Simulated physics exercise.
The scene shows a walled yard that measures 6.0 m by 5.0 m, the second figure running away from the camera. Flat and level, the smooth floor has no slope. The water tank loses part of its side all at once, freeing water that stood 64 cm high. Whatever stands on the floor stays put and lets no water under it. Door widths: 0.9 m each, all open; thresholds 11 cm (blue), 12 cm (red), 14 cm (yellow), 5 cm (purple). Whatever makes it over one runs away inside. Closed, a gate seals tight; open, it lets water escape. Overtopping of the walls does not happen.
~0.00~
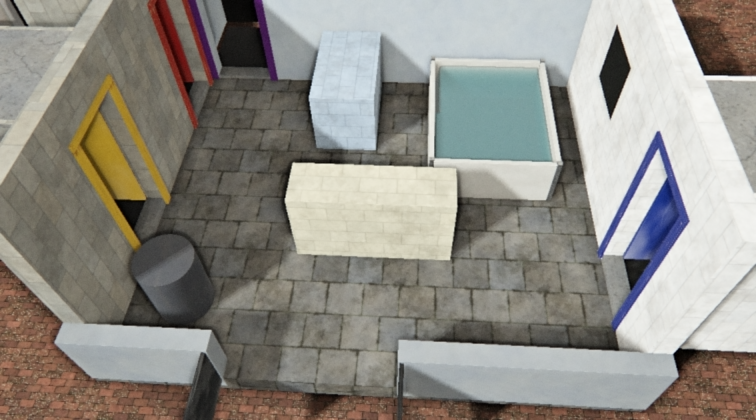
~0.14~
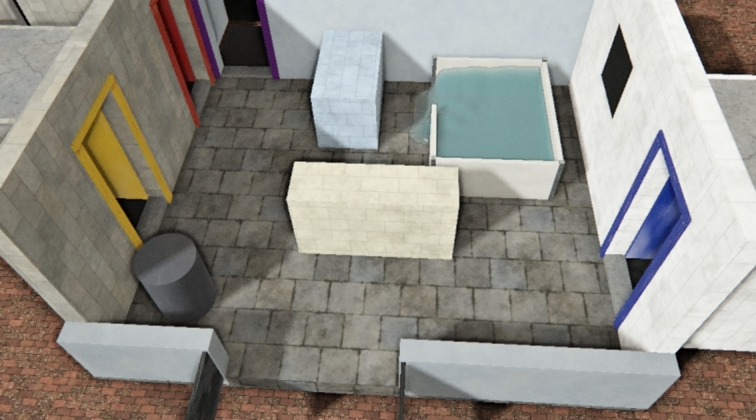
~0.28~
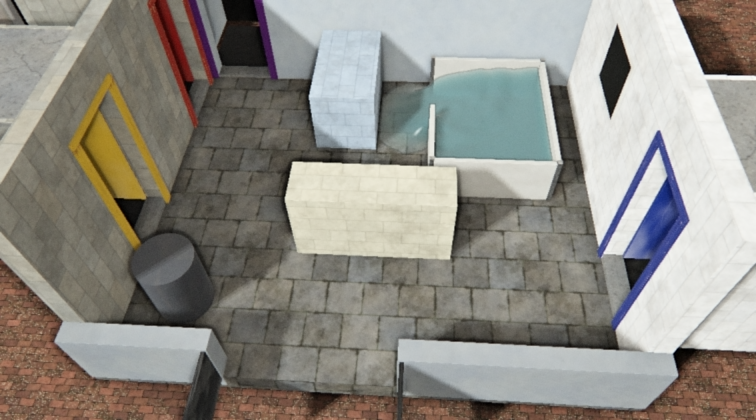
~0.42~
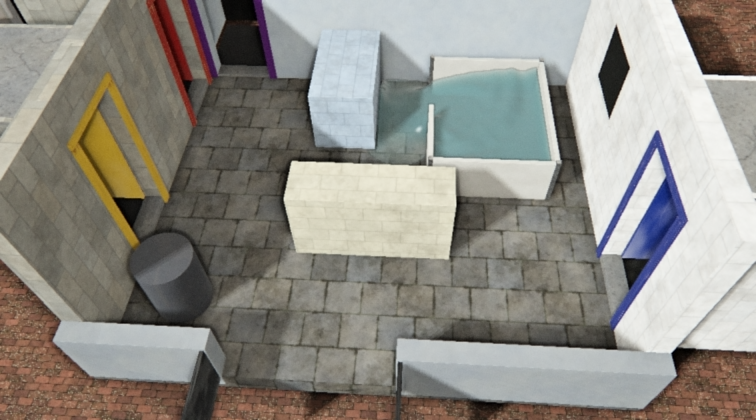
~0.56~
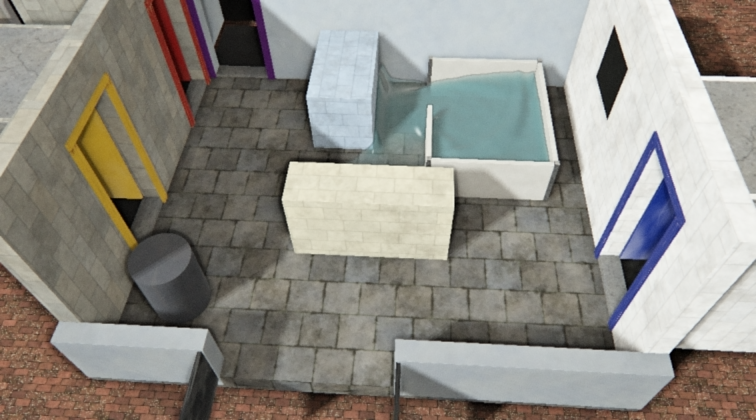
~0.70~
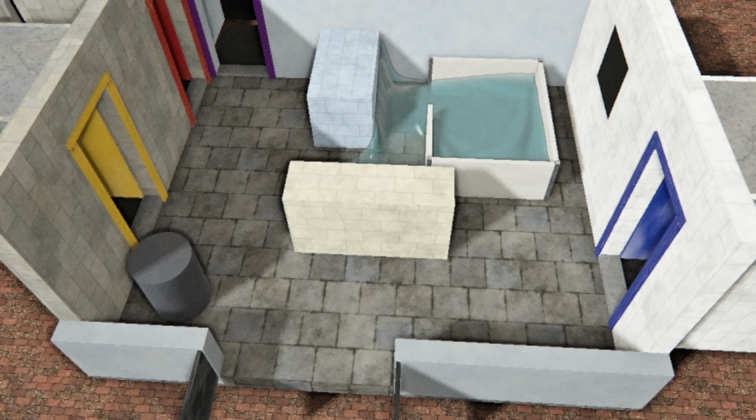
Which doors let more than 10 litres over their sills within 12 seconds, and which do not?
In 12 seconds, the blue door stays within 10 litres; the red door stays within 10 litres; the yellow door stays within 10 litres; the purple door lets more through.
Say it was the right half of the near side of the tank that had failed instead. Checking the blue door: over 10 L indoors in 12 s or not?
At the blue door the limit is exceeded.
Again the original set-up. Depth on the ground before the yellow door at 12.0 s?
Roughly 9.0 centimetres.
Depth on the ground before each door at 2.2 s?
In cm: Blue 0, red 9, yellow 0, purple 2.
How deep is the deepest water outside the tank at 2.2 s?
48 cm or so.
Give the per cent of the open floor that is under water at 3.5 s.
Near 50 per cent is wet.
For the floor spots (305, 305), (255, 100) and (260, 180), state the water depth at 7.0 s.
2, 7 and 3 cm, respectively.
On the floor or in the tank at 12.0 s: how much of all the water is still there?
That would be close to 90 per cent.
After 1.4 s water covers 15 % of the floor and is deepest (58 cm) near (390, 86); blue door not reached, red door not reached, yellow door not reached, purple door 1 cm at the sill, 0 L in.
After 2.2 s water covers 30 % of the floor and is deepest (48 cm) near (555, 91); blue door not reached, red door 9 cm at the sill, 0 L in, yellow door not reached, purple door 2 cm at the sill, 0 L in.
After 3.5 s water covers 50 % of the floor and is deepest (28 cm) near (555, 91); blue door 11 cm at the sill, 0 L in, red door 5 cm at the sill, 0 L in, yellow door 11 cm at the sill, 0 L in, purple door 3 cm at the sill, 0 L in.
After 7.0 s water covers 95 % of the floor and is deepest (16 cm) near (555, 91); blue door 10 cm at the sill, 1 L in, red door 8 cm at the sill, 0 L in, yellow door 8 cm at the sill, 0 L in, purple door 9 cm at the sill, 20 L in.
After 12.0 s water covers 95 % of the floor and is deepest (12 cm) near (110, 349); blue door 7 cm at the sill, 3 L in, red door 8 cm at the sill, 0 L in, yellow door 9 cm at the sill, 0 L in, purple door 9 cm at the sill, 65 L in.
